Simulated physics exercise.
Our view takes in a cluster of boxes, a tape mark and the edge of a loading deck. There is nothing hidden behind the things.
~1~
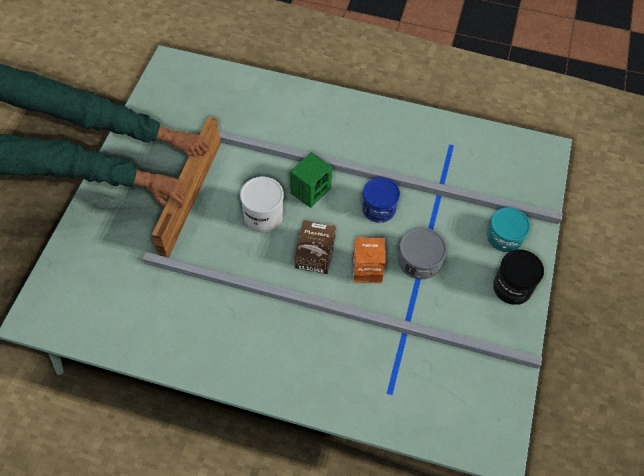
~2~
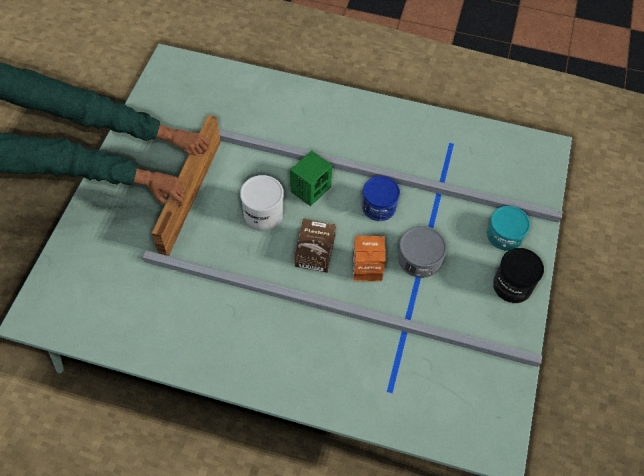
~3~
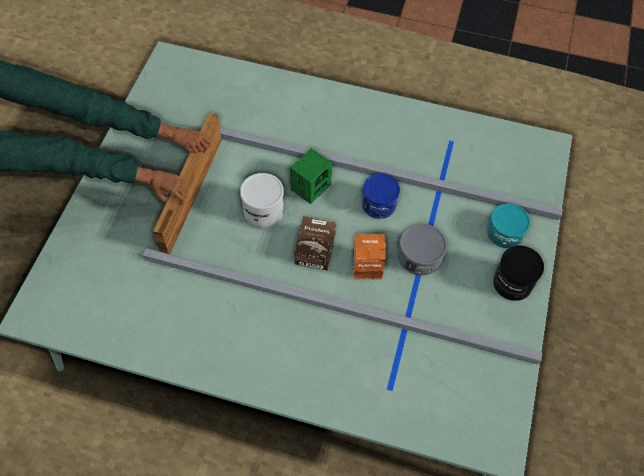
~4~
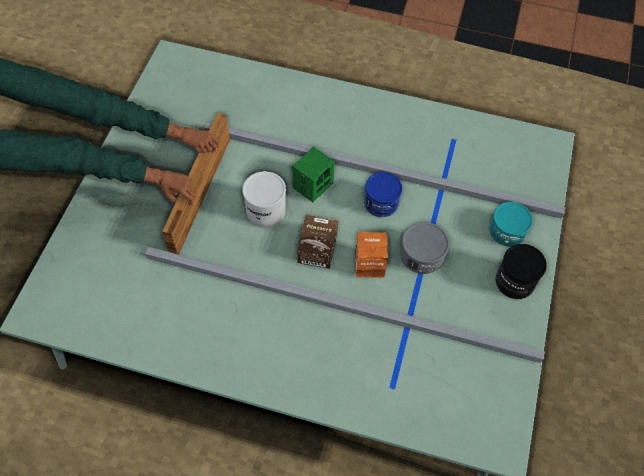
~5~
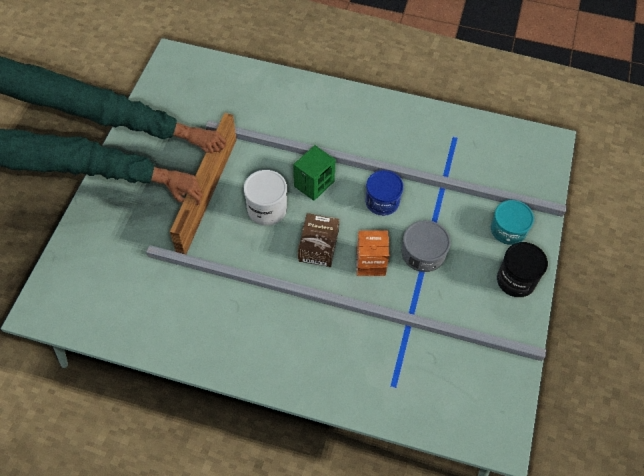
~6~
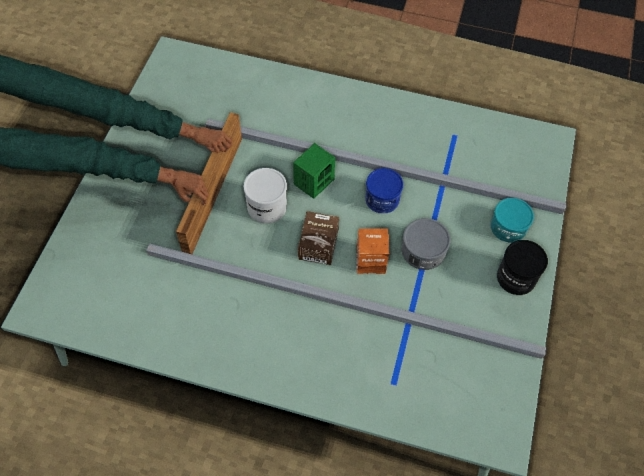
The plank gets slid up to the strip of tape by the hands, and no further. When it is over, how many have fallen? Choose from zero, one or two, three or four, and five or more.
When it is over, zero have fallen.
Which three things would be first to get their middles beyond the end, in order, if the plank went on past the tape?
That would be the black pail, followed by the turquoise pail and then the grey pail.
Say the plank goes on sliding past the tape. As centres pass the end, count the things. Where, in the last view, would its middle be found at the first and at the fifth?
First around (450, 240), then around (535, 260).
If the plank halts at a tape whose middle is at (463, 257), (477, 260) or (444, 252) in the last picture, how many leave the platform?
In order, the counts are 1, 2 and 0.
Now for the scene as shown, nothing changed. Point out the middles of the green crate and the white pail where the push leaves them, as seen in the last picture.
In order, first (453, 200), then (451, 239).
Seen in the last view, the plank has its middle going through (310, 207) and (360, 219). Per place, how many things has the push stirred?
That makes 4 at the first spot and 5 at the second.
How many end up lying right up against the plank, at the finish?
Total: 3.
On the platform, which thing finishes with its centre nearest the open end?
The black pail winds up nearest.
Soon after, none off yet; black pail at rest near (521, 268); turquoise pail at rest near (512, 221); grey pail at rest near (425, 244).
At rest, the number that fall off is zero.
